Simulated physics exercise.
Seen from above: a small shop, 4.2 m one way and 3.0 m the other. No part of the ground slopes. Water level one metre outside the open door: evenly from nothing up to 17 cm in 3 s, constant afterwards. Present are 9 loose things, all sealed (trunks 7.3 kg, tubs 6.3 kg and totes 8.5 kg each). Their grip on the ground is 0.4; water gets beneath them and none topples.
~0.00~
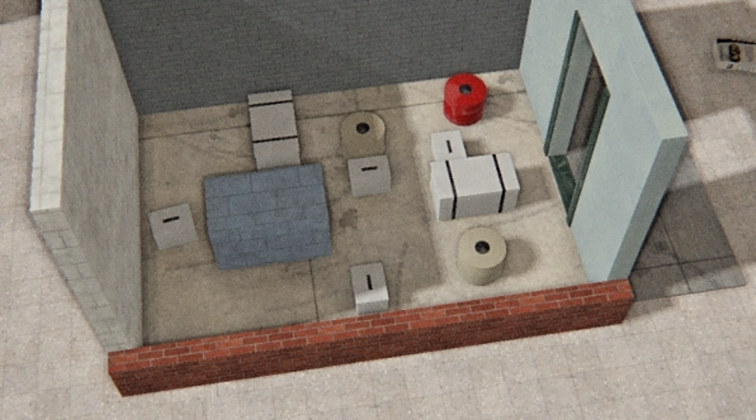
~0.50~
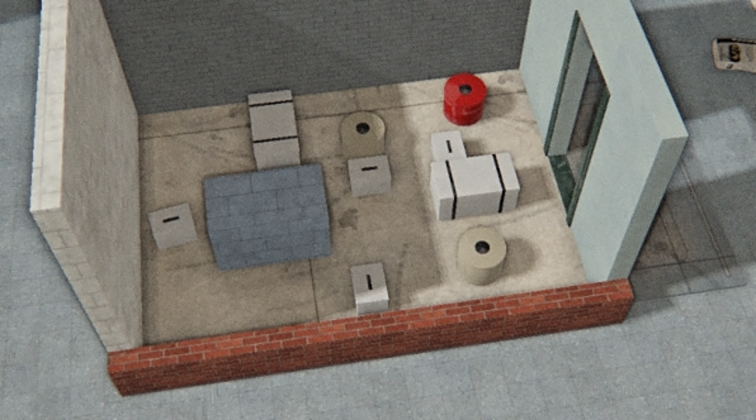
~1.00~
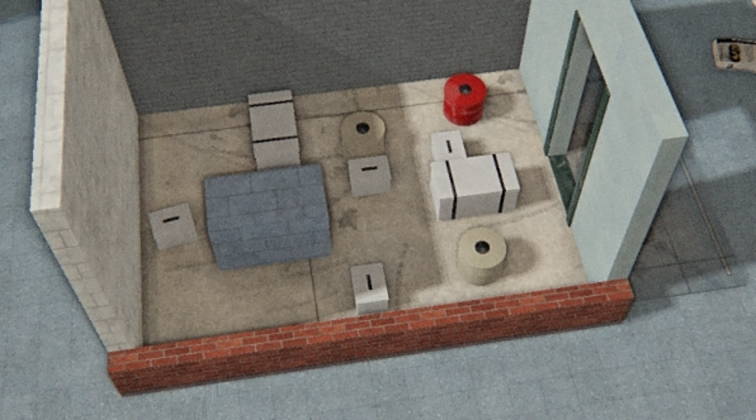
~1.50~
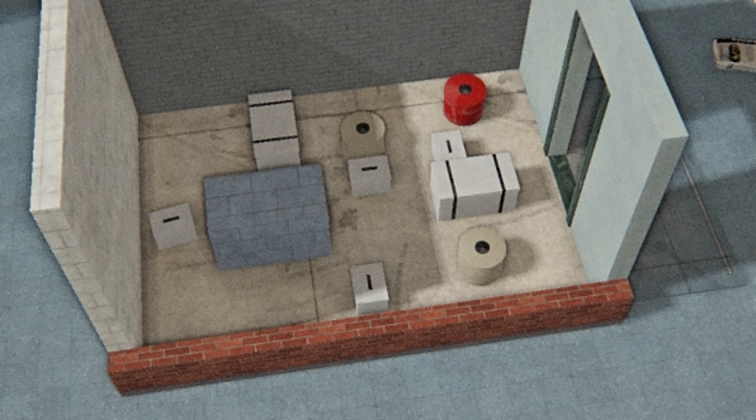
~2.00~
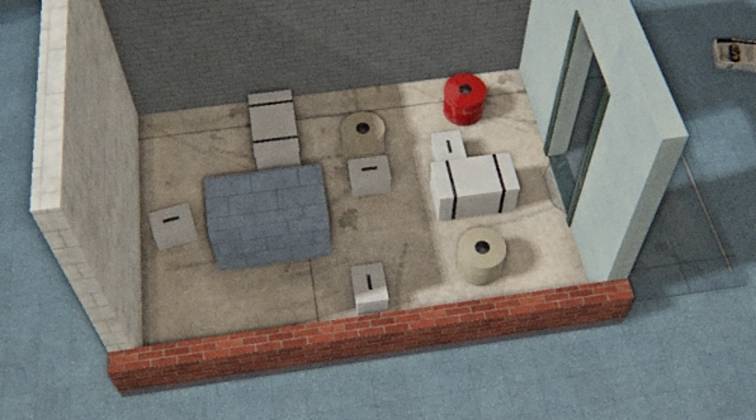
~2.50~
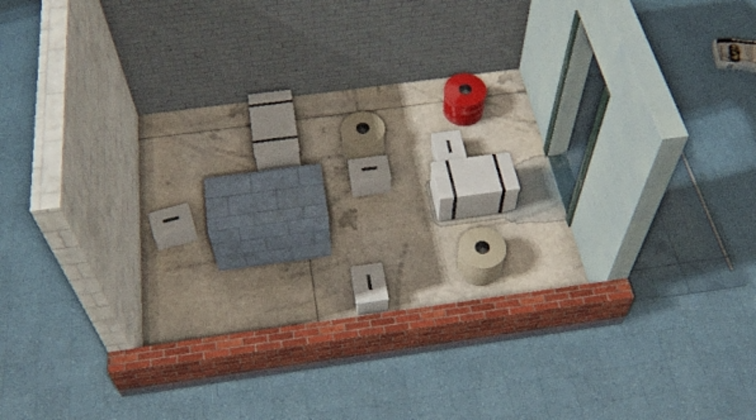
A small roofless shop with a concrete floor, a low red brick front wall and an open doorway on the right is seen from above. A blue-grey block sits left of centre among pale boxes and beige tubs, with a red tub near the back right. Water turns the paving outside blue and then creeps slightly through the doorway, while the objects and camera stay still.
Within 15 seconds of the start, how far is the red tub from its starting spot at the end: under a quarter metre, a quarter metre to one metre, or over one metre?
It is going to make a small trip.
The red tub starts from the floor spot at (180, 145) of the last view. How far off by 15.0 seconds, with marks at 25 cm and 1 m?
Here it goes just a bit.
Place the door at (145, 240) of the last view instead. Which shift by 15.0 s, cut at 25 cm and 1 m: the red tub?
I'd expect the red tub to get swept far off.
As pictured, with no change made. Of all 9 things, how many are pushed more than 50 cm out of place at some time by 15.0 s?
The tally stands at 8.
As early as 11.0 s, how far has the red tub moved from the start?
About 10 cm out of place.
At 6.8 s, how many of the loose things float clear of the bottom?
At that point I count 2.
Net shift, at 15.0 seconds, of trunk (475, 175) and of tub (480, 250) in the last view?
In turn: 200 cm, 200 cm.
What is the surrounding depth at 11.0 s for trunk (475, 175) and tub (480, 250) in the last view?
First about 8 cm, second about 8 cm.
After 3.5 s the red tub is near (465, 89), 0.0 m from its start, aground; 0 afloat.
After 6.8 s the red tub is near (464, 84), 0.1 m from its start, aground; 2 afloat.
After 11.0 s the red tub is near (466, 83), 0.1 m from its start, aground; 5 afloat.
After 15.0 s the red tub is near (520, 101), 0.6 m from its start, afloat; 8 afloat.
